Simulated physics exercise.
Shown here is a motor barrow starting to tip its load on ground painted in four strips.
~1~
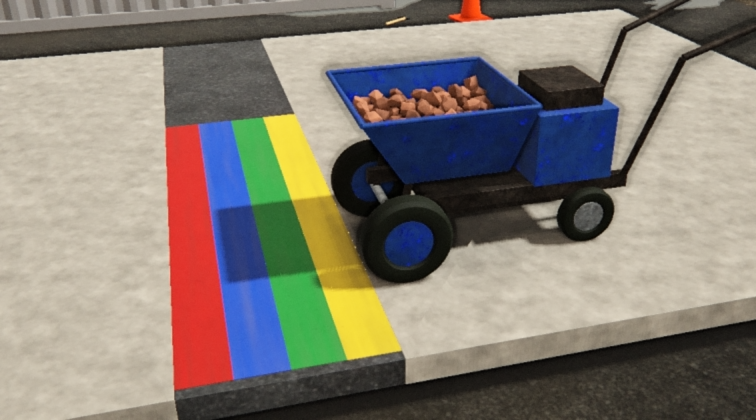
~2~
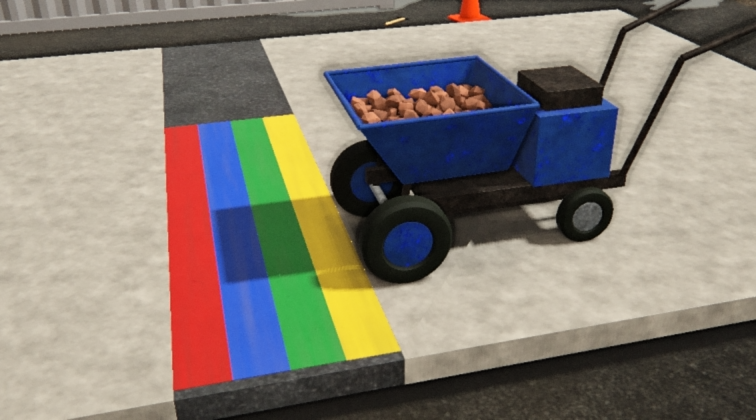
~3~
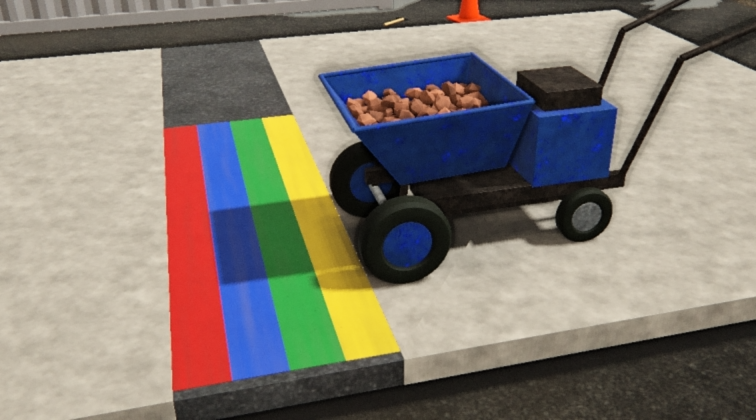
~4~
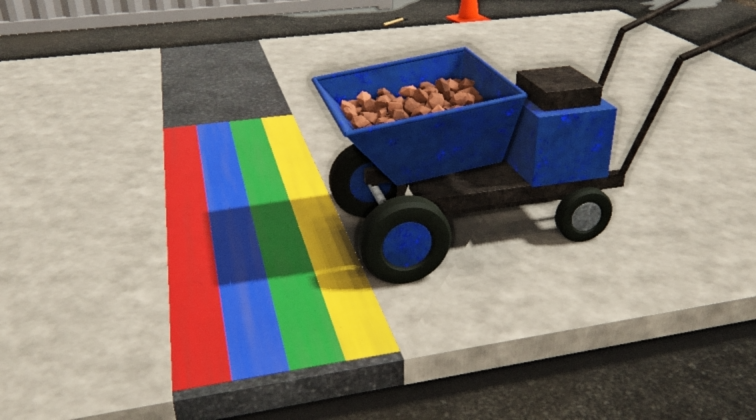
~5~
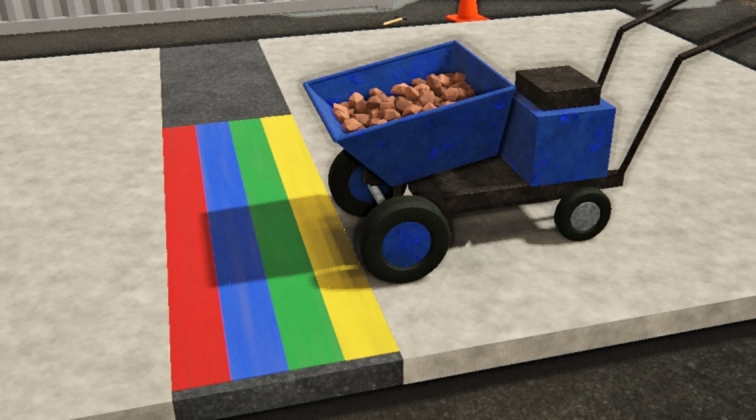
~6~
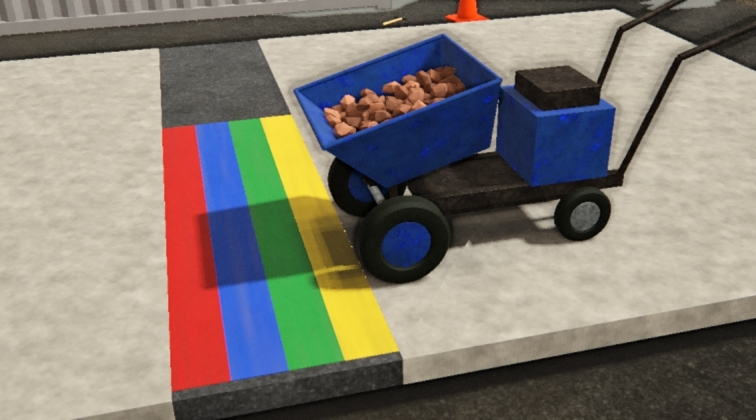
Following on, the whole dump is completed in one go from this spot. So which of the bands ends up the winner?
The winner is the blue band.
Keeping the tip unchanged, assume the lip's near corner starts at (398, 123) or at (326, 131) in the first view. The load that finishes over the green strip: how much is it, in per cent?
Around 30 and 0 per cent respectively.
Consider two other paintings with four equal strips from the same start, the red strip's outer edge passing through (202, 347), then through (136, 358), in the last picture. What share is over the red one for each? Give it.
30 and 20 percent, roughly.
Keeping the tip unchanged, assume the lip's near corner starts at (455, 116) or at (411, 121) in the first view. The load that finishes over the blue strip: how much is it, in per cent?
First try: Some 10 %; second try: 30 %.
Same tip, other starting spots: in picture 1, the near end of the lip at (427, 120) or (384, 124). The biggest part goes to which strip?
Case 1 - that green strip; case 2 - the blue one.
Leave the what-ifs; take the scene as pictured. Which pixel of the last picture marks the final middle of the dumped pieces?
Roughly at (220, 262), give or take.
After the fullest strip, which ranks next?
The next spot goes to the red strip.
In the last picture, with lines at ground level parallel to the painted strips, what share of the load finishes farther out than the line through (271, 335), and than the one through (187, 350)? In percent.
70 and 20 in a hundred.
Just after the last frame, skip tipped steeply; every one in the skip.
A moment on, skip tipped right over; almost all in the skip; just a few over the blue strip.
Further on, skip tipped right over; roughly a third in the skip; just a few over the green strip; roughly a third over the blue strip; roughly a quarter over the red strip; about a tenth off the paint.
When it is over, skip tipped right over; roughly a quarter in the skip; not one over the yellow strip; just a few over the green strip; roughly a third over the blue strip; roughly a quarter over the red strip; about a tenth off the paint.
